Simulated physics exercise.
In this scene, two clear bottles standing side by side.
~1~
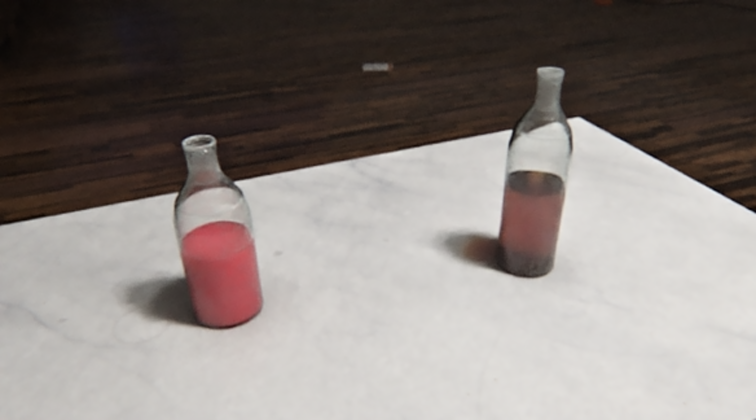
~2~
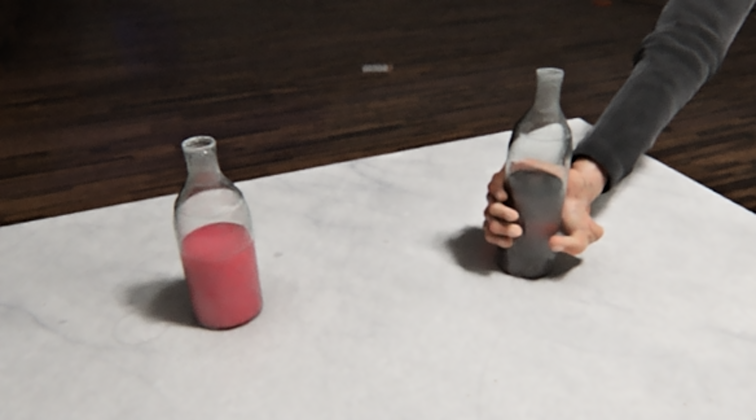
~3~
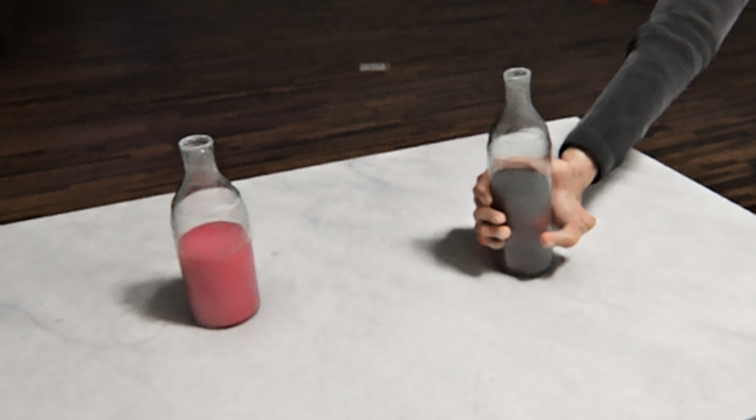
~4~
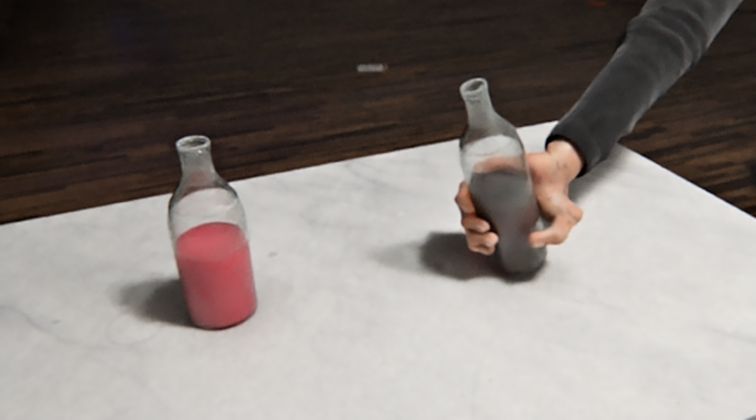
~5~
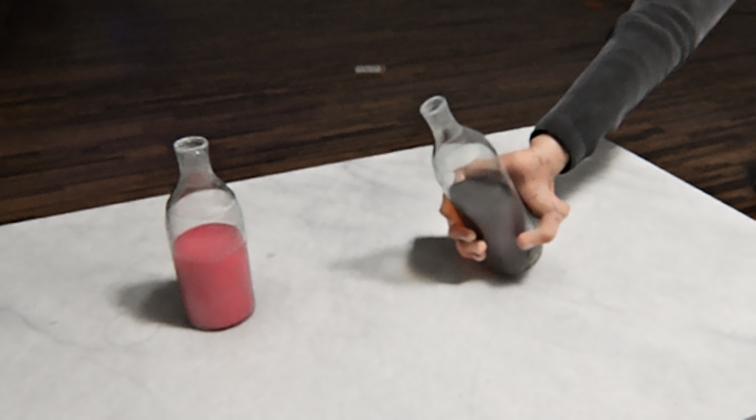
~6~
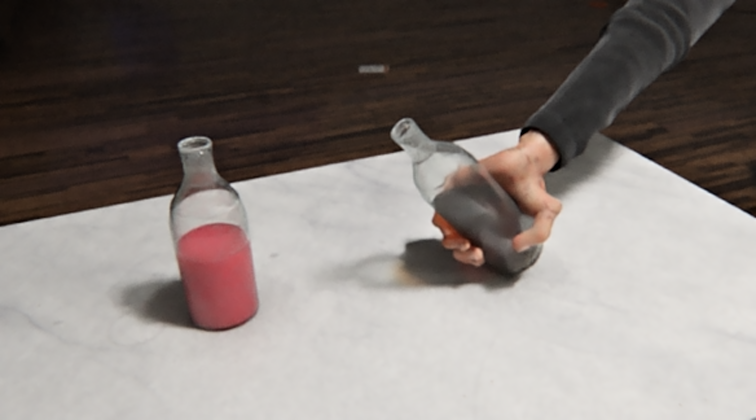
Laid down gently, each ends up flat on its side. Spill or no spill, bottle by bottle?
Left: Spill, right: Spill.
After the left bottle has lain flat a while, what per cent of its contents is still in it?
Something near 50 in a hundred stays put.
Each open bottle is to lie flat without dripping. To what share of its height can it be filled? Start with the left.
Fill limits, in order: Roughly 22 % and 26 %.
Shortly, the right bottle is nearly down; right bottle, no leak.
Then, the right bottle lies flat; right bottle, it leaks.
At the finish, both lie flat; right bottle, it leaks; left bottle, it leaks.
